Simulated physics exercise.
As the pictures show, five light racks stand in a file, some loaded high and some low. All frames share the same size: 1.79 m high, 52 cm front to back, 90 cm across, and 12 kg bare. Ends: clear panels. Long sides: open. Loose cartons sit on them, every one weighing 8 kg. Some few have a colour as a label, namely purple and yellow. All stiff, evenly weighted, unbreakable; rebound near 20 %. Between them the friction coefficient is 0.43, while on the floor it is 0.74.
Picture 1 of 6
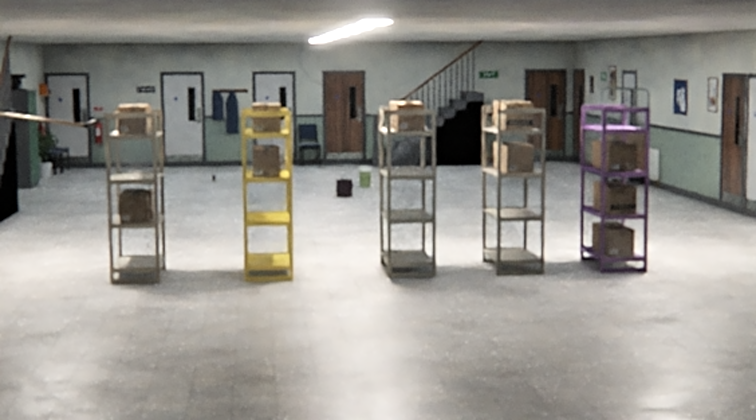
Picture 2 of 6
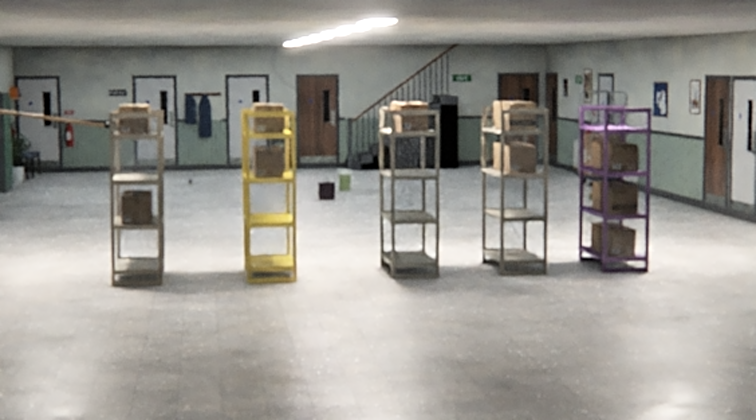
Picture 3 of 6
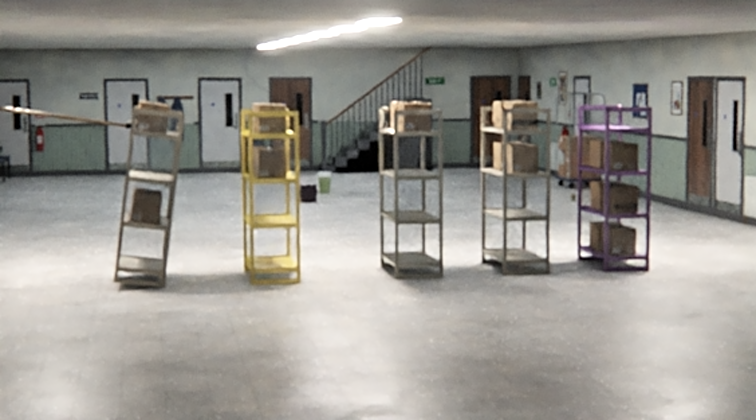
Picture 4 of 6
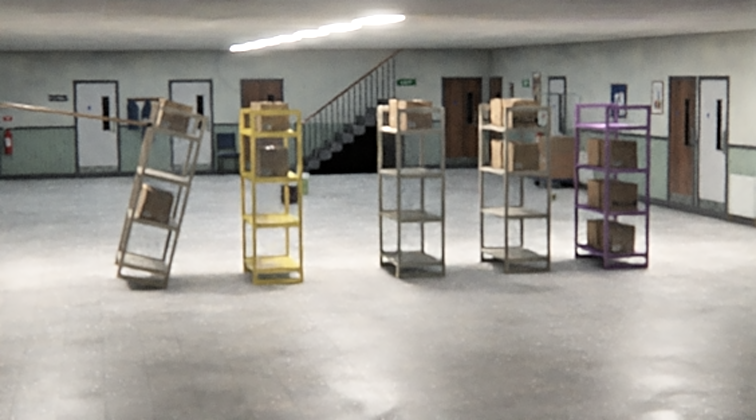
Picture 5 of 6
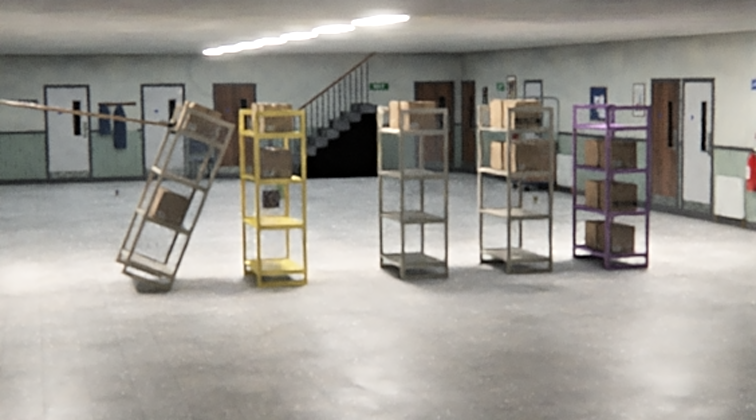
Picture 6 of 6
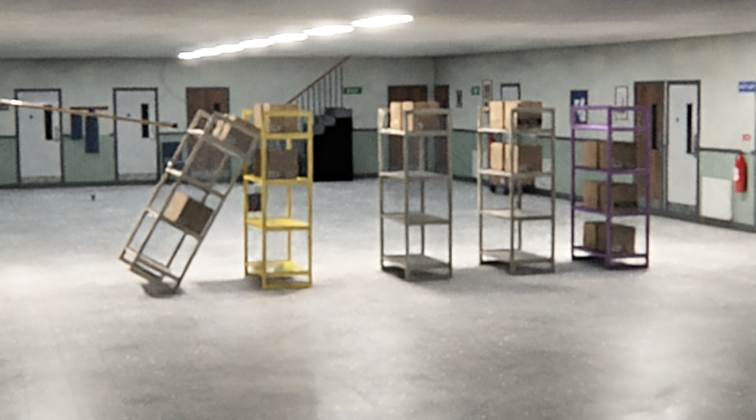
Five light shelving racks holding cartons standing in a row as a pole pushes the leftmost one rightward, tilting it against the yellow rack.
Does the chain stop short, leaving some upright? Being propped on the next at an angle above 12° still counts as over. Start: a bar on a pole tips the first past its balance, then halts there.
No, it runs to the end.
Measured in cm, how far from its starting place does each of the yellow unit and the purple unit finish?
For yellow it's roughly 100 cm, and for purple it's roughly 140 cm.
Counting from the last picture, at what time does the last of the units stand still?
Time: About 5.5 s.
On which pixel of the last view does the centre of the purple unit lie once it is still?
About pixel (705, 236).
Then, 1.17 s after the last picture, 4 cartons spilt or dropped; 1 of the 4 other units over; yellow unit leaning 32°.
Then, 2.45 s after the last picture, 10 cartons spilt or dropped; 3 of the 4 other units over; yellow unit leaning 60°.
Then, 3.93 s after the last picture, 18 cartons spilt or dropped; 4 of the 4 other units over; purple unit leaning 68°; yellow unit leaning 64°.
At rest, 20 cartons spilt or dropped; 4 of the 4 other units over; purple unit lying flat; yellow unit leaning 65°. Not one is left standing. As the last picture would show them, middles, purple unit near (705, 236), yellow unit near (366, 217).
